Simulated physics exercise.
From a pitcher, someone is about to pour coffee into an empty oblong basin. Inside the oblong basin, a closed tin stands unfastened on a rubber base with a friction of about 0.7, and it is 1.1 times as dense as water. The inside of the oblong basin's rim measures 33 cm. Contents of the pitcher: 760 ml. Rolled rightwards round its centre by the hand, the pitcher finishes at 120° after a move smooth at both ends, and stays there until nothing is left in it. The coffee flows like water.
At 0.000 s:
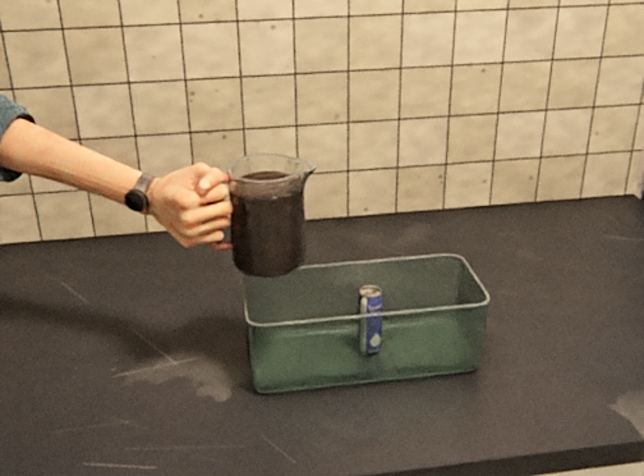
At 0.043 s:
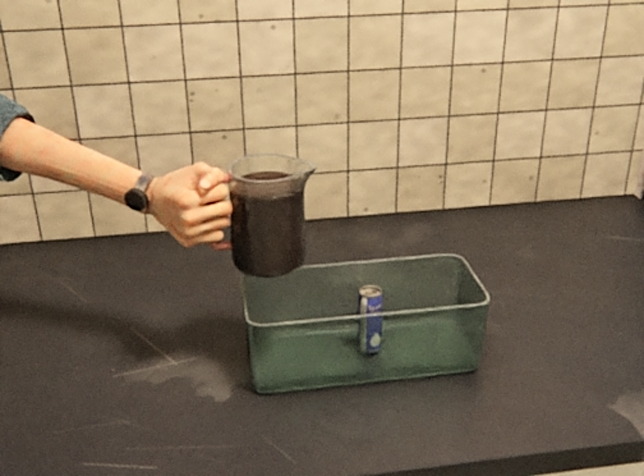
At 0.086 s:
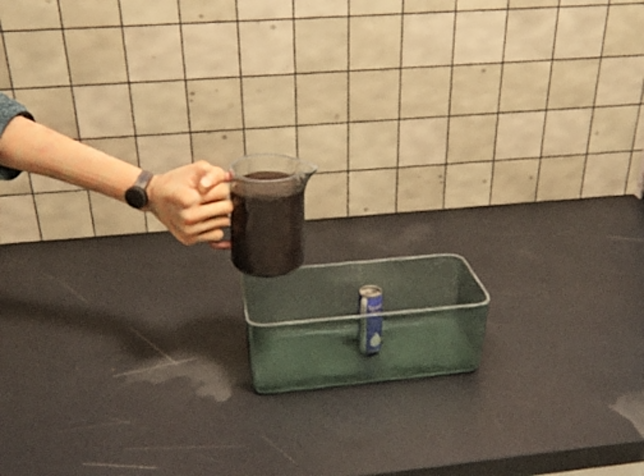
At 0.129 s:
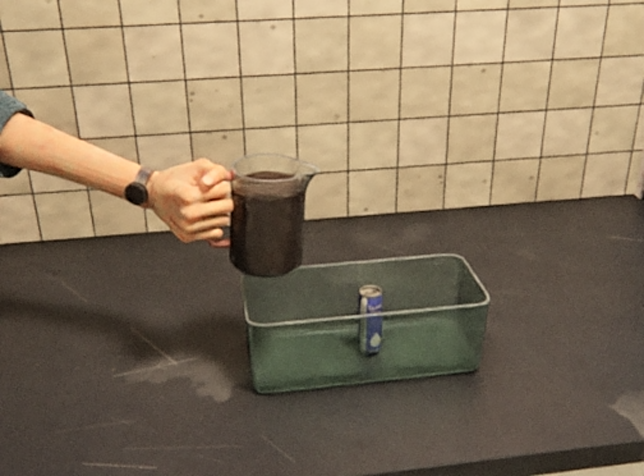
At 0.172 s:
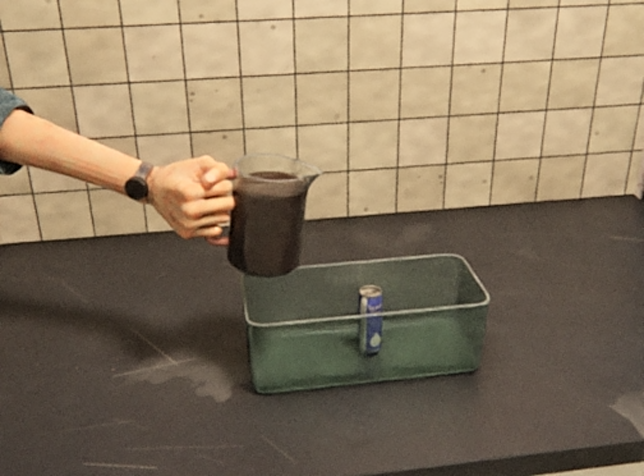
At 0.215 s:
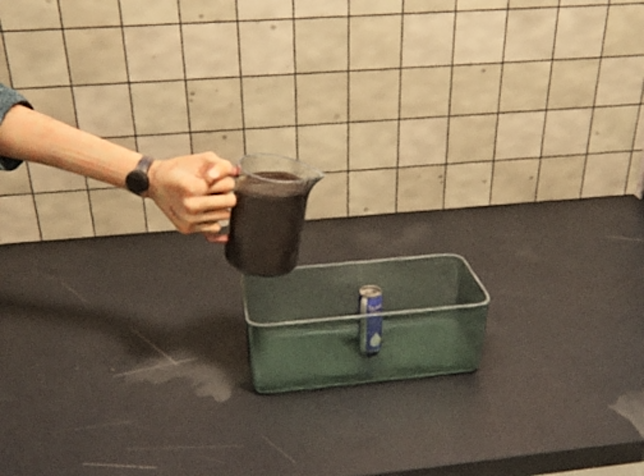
On a dark, scuffed tabletop before a tiled wall, a hand holds a pitcher of dark liquid above the left end of an oblong basin containing a small blue can, then slowly tilts the pitcher slightly rightwards.
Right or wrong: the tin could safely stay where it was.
Wrong, it goes over.
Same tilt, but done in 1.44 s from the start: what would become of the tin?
With that tilt, the tin tips.
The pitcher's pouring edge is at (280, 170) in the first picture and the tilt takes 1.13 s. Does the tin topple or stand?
Result: Tin upright.
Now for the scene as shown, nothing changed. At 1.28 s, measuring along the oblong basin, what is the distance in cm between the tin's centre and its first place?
Roughly 9 cm.
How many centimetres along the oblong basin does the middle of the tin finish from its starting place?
The tin's middle ends up about 9.5 cm along the basin.
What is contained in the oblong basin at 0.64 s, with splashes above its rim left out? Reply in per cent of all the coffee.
About 4 per cent.
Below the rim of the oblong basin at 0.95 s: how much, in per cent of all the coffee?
Near 60 per cent of the total.
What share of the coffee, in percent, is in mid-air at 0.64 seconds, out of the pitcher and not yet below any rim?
I'd put it at about 12 percent.
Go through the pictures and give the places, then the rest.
In the first picture, it leans 0°; its right rim is at (316, 165); the coffee meets the walls at (231, 185) and (302, 180); the oblong basin's rim runs from (244, 299) to (475, 278); the tin's top is at (371, 294).
In the second picture, it leans 0°; its right rim is at (317, 166); the coffee meets the walls at (231, 185) and (302, 180).
In the third picture, it leans 2°; its right rim is at (318, 167); the coffee meets the walls at (232, 184) and (302, 180).
In the fourth picture, it leans 4°; its right rim is at (319, 168); the coffee meets the walls at (233, 184) and (304, 181).
In the fifth picture, it leans 7°; its right rim is at (322, 171); the coffee meets the walls at (235, 185) and (306, 180).
In the sixth picture, it leans 10°; its right rim is at (324, 174); the coffee meets the walls at (236, 186) and (309, 181).
Then, 0.64 s in, the tilt is 72° and 84 per cent is still to pour; the tin stands where it began.
Then, 0.95 s in, the tilt is 113° and 24 per cent is still to pour; the tin stands where it began.
Then, 1.28 s in, the tilt is 120° and 0 per cent is still to pour; the tin lies on its side.
Then, 1.63 s in, the tilt is 120° and 0 per cent is still to pour; the tin lies on its side.
Finally, the tin lies on its side.
